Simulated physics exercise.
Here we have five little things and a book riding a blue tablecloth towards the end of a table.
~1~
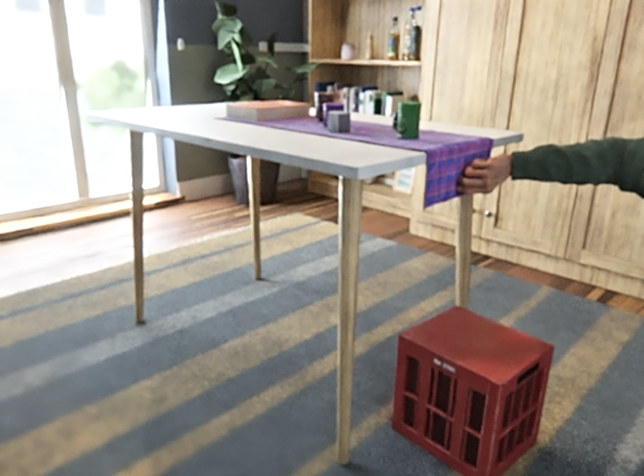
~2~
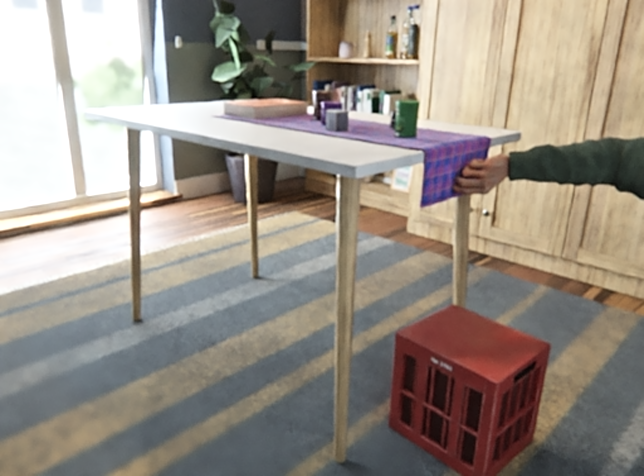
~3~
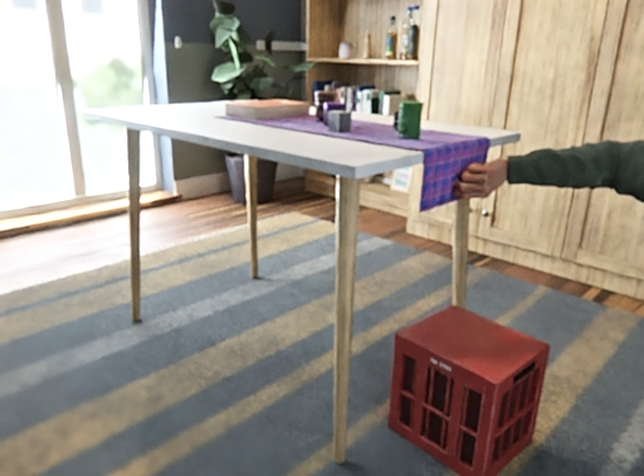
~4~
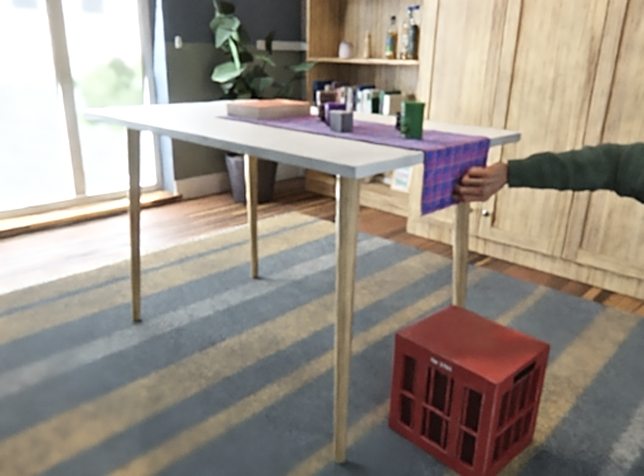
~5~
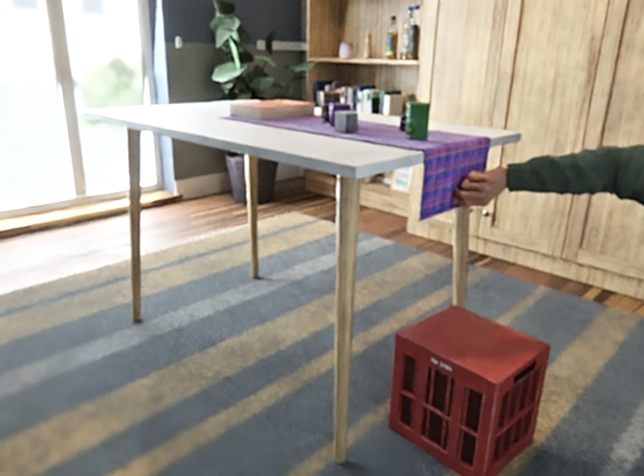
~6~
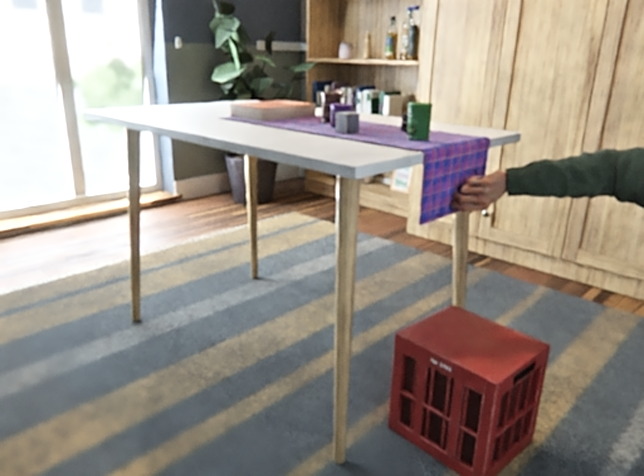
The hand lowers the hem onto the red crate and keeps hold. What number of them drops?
Over the edge go three.
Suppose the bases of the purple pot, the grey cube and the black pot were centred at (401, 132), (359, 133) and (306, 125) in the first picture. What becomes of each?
The purple pot drops off, the grey cube goes over, the black pot holds on.
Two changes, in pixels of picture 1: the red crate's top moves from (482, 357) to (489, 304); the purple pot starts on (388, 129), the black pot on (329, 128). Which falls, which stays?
The purple pot holds on, the black pot remains up.
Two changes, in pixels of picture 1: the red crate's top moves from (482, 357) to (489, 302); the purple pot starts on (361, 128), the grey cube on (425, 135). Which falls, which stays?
The purple pot survives, the grey cube is carried off.
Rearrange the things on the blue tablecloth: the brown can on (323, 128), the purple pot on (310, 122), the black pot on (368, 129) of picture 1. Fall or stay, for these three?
The brown can does not fall, the purple pot stays on, the black pot tumbles off.
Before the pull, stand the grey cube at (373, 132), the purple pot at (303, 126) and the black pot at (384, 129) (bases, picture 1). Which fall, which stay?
The grey cube is carried off, the purple pot keeps its place on top, the black pot goes over.
Soon after, hem near (449, 261); green can gone.
Then, hem near (447, 303); green can and black pot gone.
Further on, hem on the crate; green can, black pot and grey cube gone.
At rest, hem on the crate; green can, black pot and grey cube gone. The table loses three.
